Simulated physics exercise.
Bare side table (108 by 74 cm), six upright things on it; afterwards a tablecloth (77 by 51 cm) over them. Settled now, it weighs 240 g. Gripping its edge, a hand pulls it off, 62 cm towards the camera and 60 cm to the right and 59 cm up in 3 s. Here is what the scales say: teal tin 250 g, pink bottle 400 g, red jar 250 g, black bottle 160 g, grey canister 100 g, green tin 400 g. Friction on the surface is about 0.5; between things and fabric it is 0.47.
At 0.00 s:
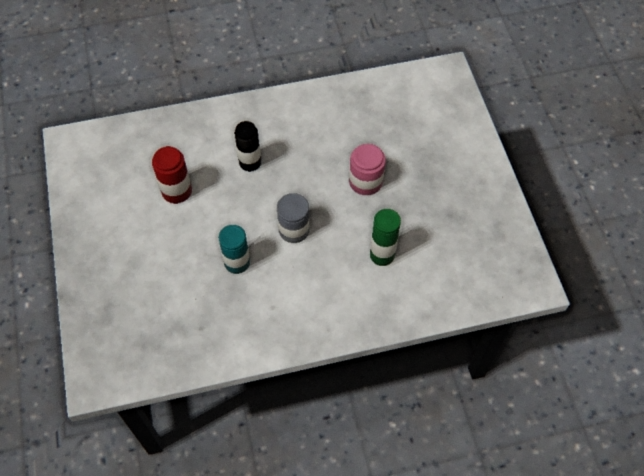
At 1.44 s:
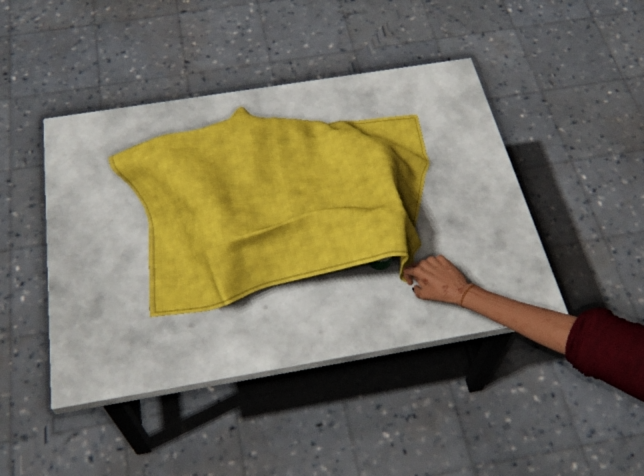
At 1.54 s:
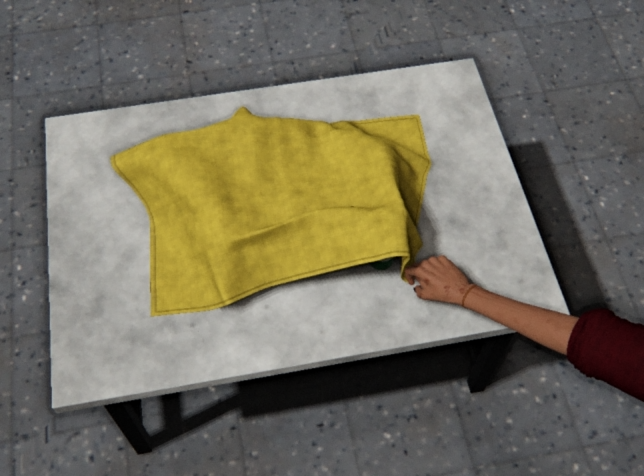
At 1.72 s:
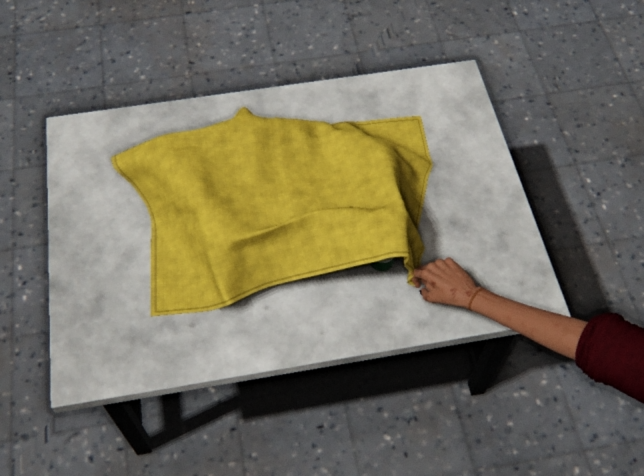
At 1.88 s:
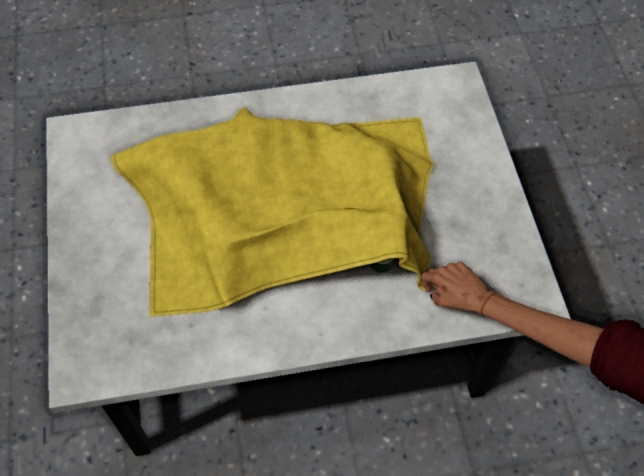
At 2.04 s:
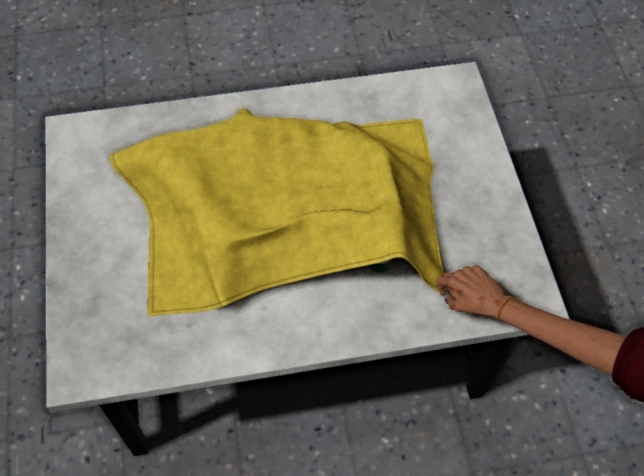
Yellow cloth covering six upright containers on a pale table, a hand gripping its near corner and drawing it slightly right.
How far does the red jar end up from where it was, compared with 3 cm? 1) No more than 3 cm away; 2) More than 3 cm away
1.
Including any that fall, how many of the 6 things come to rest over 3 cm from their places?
The answer is 3 of them.
At 2.7 s, middle of the tablecloth at (350, 225); black bottle 7 cm off its start.
At 3.3 s, middle of the tablecloth at (478, 276); black bottle on its side, 19 cm off its start, grey canister on its side, 9 cm off its start, green tin 4 cm off its start.
At 3.9 s, middle of the tablecloth at a place out of view; black bottle on its side, 22 cm off its start at (340, 182), green tin on its side, 14 cm off its start at (443, 276), grey canister on its side, 11 cm off its start at (334, 245).
At 4.5 s, middle of the tablecloth at a place out of view; black bottle on its side, 22 cm off its start, green tin on its side, 20 cm off its start, grey canister on its side, 11 cm off its start.
At 5.3 s, middle of the tablecloth at a place out of view; red jar 0 cm off its start at (166, 150), green tin on its side, 29 cm off its start at (509, 234), black bottle on its side, 22 cm off its start at (340, 182), grey canister on its side, 11 cm off its start at (335, 244).
